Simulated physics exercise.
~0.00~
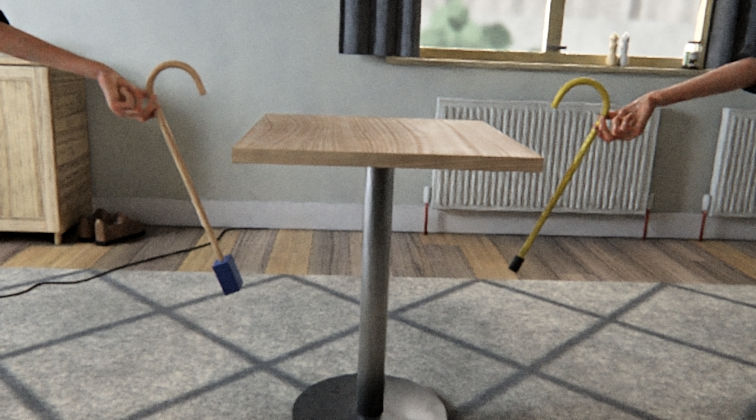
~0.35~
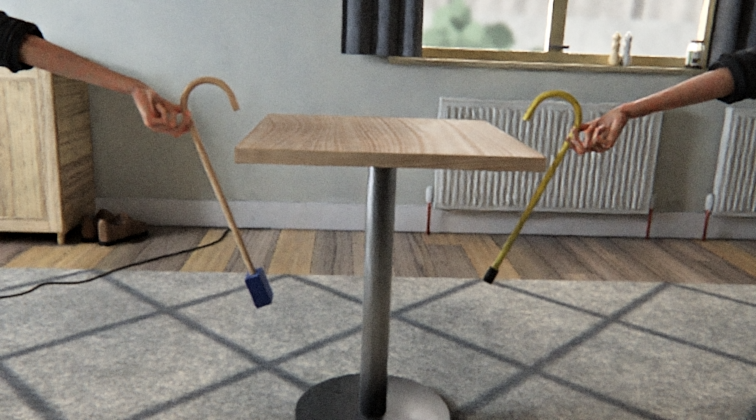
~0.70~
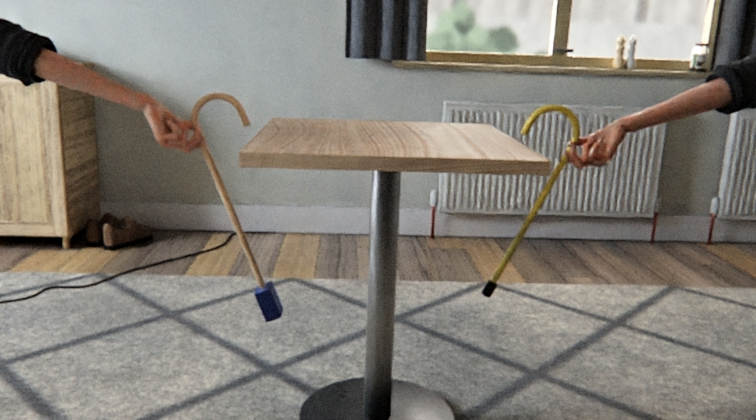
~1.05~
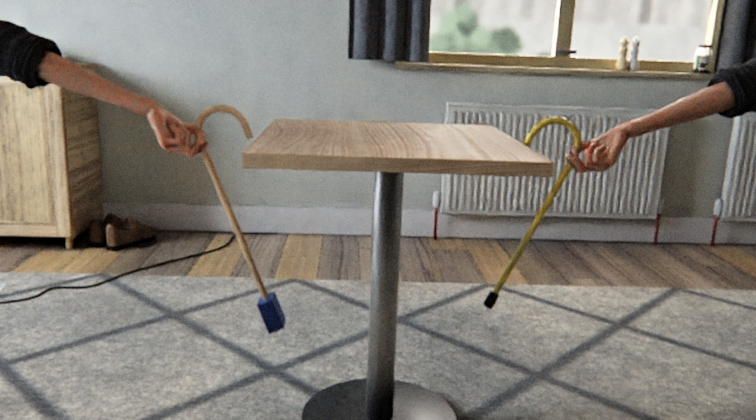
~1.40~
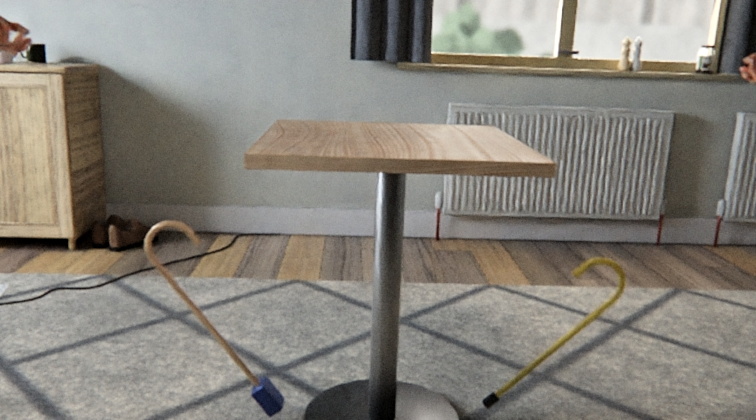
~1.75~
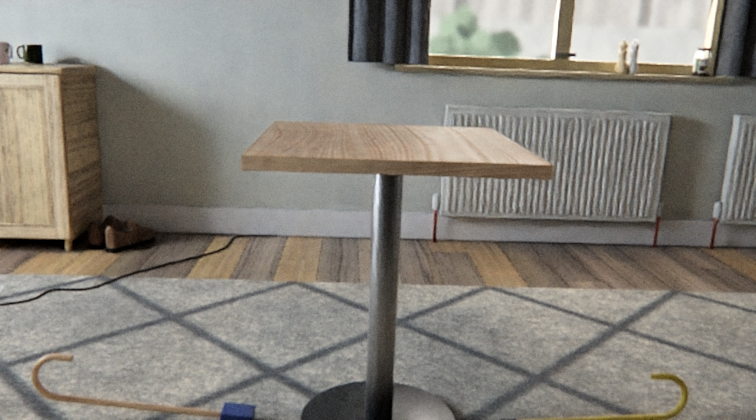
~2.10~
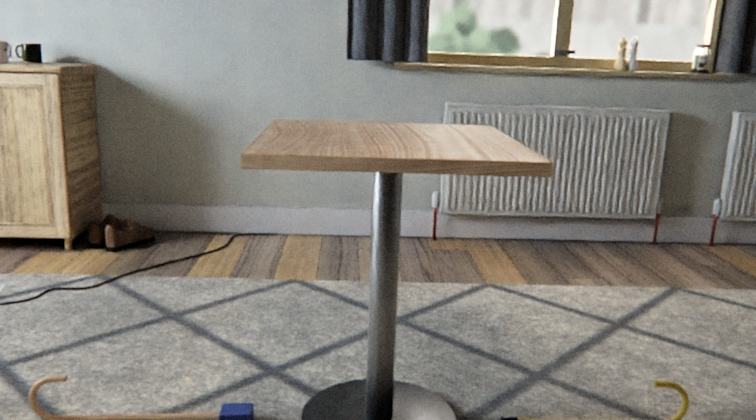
A yellow cane and a blue-ended stick, released by hands beside a table, fall to the floor.
